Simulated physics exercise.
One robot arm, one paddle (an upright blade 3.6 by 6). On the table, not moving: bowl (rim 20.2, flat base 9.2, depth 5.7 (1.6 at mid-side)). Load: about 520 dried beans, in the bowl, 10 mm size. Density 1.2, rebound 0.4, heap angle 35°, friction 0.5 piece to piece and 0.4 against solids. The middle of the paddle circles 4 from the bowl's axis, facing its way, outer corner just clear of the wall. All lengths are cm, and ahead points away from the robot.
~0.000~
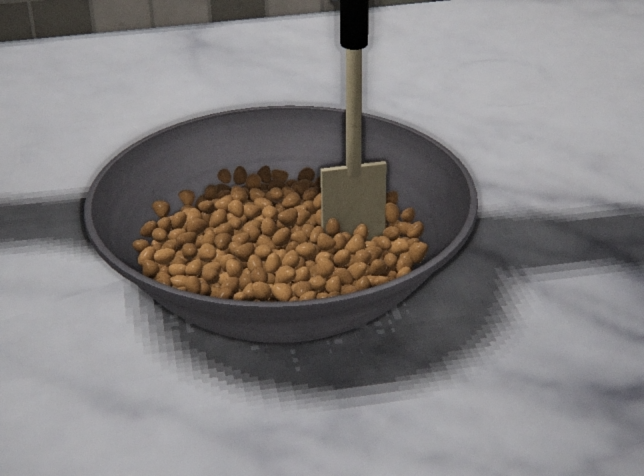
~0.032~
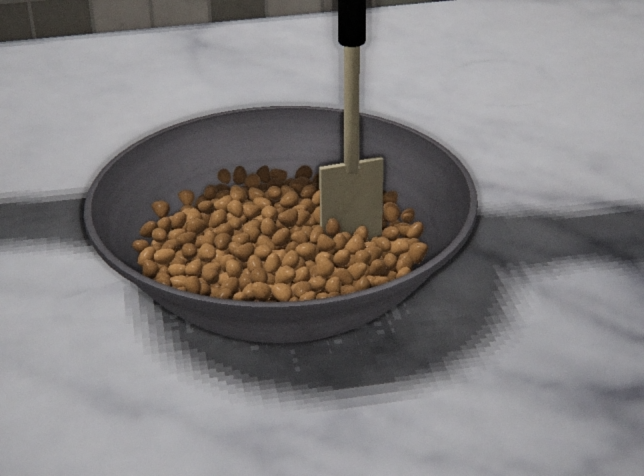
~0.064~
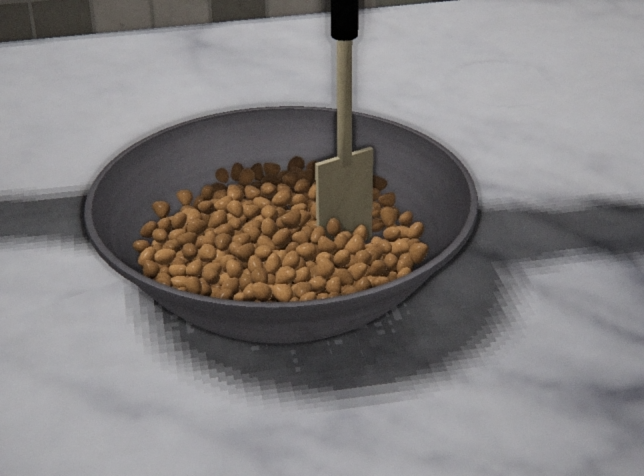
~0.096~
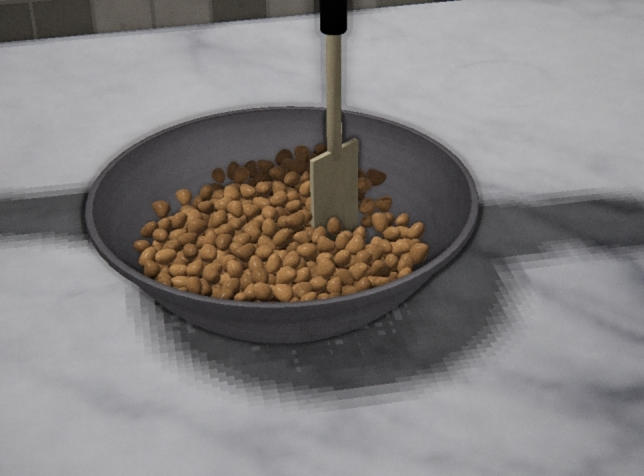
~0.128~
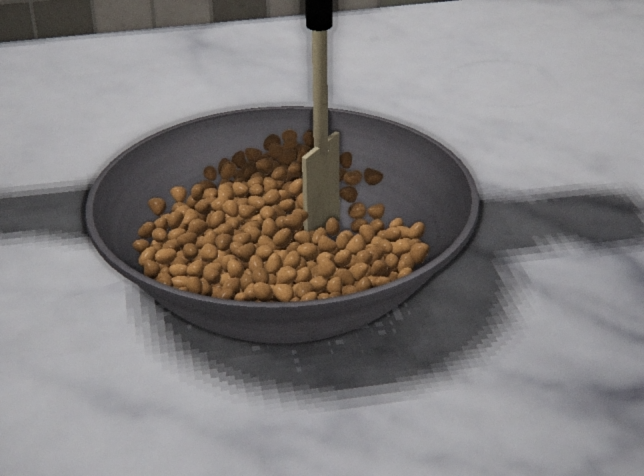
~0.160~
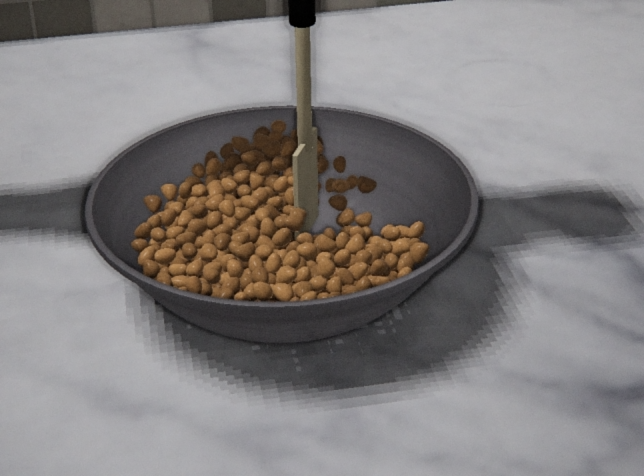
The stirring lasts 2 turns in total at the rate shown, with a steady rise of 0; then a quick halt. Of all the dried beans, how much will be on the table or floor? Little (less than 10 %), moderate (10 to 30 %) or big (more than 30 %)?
A little share, less than 10 %, ends on the table or floor.
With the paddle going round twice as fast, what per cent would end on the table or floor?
It would be near 20 per cent.
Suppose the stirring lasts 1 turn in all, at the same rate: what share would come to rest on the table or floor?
In that case some 0 per cent.
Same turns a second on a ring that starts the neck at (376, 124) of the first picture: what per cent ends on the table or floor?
About 15 per cent.
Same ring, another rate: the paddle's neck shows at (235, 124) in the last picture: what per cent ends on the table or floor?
Some 20 per cent.
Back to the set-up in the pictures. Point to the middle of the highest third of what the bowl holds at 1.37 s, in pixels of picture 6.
Near (249, 282).
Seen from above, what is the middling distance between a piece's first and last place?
Roughly 10 cm.
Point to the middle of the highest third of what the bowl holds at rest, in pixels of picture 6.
Near (354, 194).
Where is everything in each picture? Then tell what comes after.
Paddle neck at (354, 141), 0° round; upper third of the load around (275, 236), from x 145 to 415, top at y 175; 518 in the bowl, in the first frame.
Paddle neck at (352, 138), 6° round; upper third of the load around (280, 235), from x 145 to 415, top at y 175, in the second frame.
Paddle neck at (345, 131), 19° round; upper third of the load around (280, 229), from x 145 to 420, top at y 165, in the third frame.
Paddle neck at (334, 125), 33° round; upper third of the load around (279, 221), from x 145 to 420, top at y 150, in the fourth frame.
Paddle neck at (321, 120), 47° round; upper third of the load around (272, 215), from x 145 to 420, top at y 135, in the fifth frame.
Paddle neck at (304, 117), 60° round; upper third of the load around (257, 204), from x 140 to 420, top at y 125; 518 in the bowl, in the sixth frame.
By 0.76 s, 321° round, highest piece 7 above the table; 518 in the bowl.
By 1.37 s, 221° round, highest piece 7 above the table; 503 in the bowl, 12 on the table or floor, 3 in flight or on the tool.
By 1.87 s, 0° round, highest piece 6 above the table; 493 in the bowl, 25 on the table or floor.
By 2.57 s, 0° round, highest piece 6 above the table; 493 in the bowl, 25 on the table or floor.
Final count, 493 in the bowl, 25 on the table or floor. That is 5 % on the table or floor.
